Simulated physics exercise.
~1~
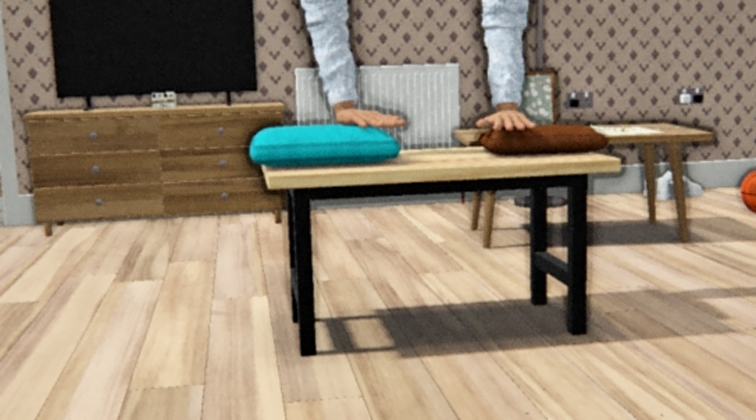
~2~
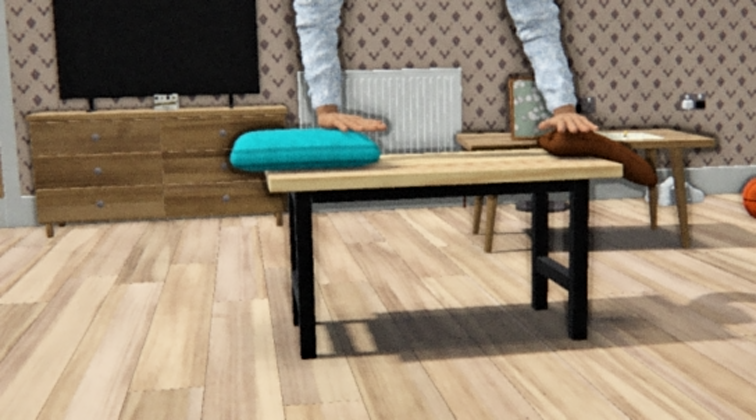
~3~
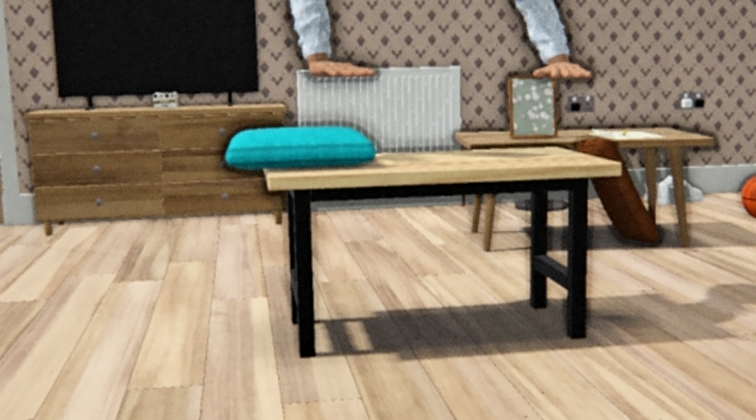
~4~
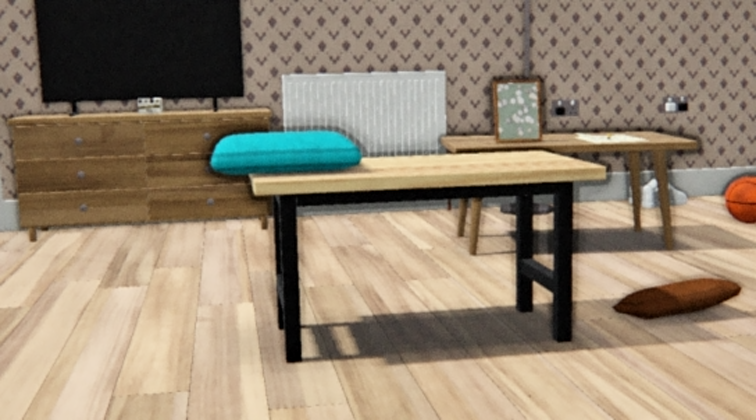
Turquoise cushion and brown sack sliding apart under two hands, the cushion staying on the bench, the sack dropping to the floor.
